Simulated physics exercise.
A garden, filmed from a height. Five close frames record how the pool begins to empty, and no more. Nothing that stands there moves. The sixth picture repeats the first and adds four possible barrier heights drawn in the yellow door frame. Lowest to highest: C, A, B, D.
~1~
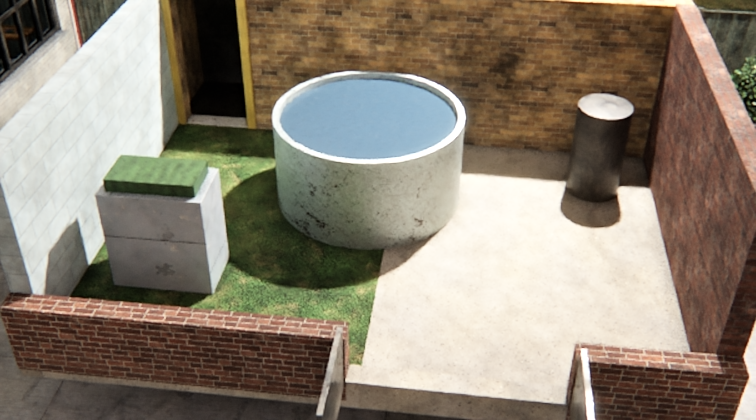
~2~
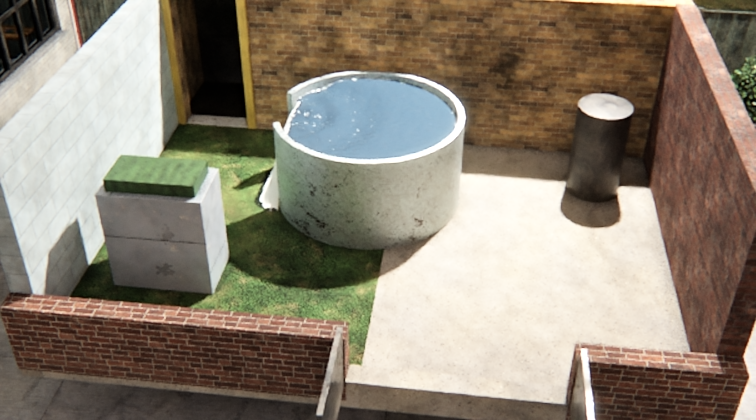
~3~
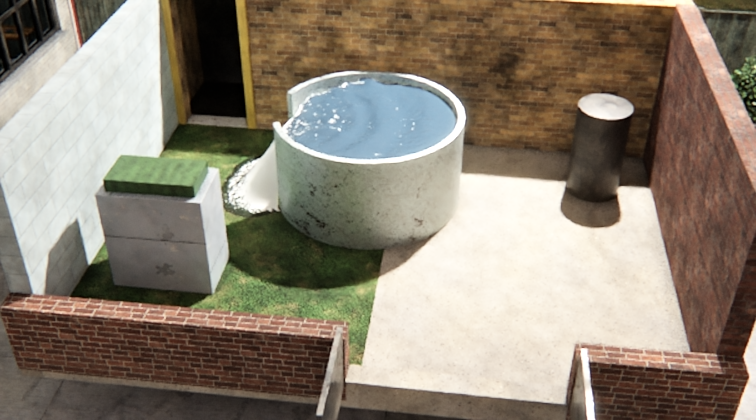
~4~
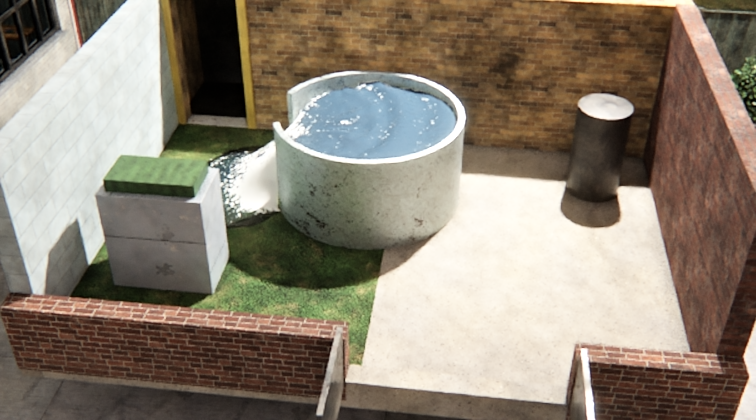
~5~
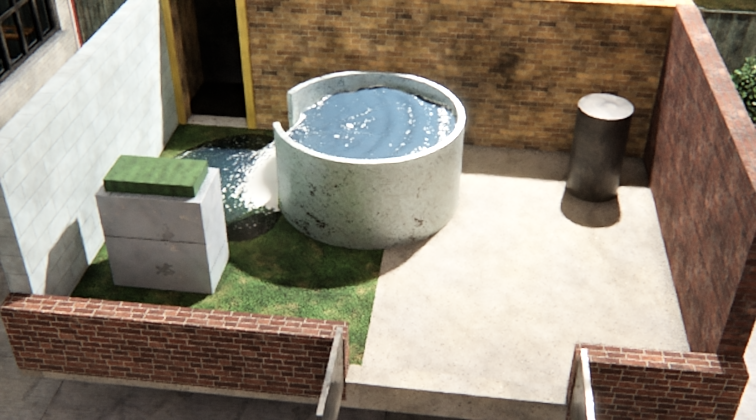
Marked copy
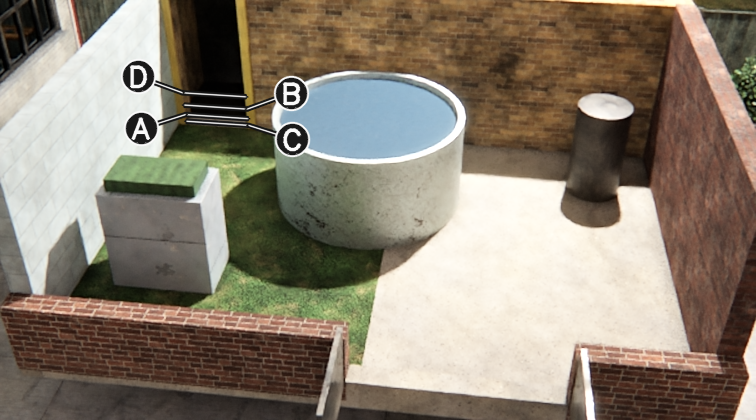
The clip opens on a walled yard seen from above, with still water filling a round concrete pool. A gap appears in the pool's left side and water pours through it onto the grass. The white, foaming flow spreads left behind the grey block with a green top, while the pool's surface ripples.
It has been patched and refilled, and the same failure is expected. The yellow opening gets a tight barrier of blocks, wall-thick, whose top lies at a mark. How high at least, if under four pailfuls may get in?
Choose D.
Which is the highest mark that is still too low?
It is B.
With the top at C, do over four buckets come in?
Yes, it does.
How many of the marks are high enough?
One.
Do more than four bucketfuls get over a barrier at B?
Yes.
On the marked copy, A at (216, 116); B at (215, 107); C at (217, 123); D at (214, 94); from the bottom up C, A, B, D.
For mark A, dozens of bucketfuls pour in.
For mark B, about 12 bucketfuls get in.
For mark C, dozens of bucketfuls pour in.
For mark D, a bucket or two gets in.
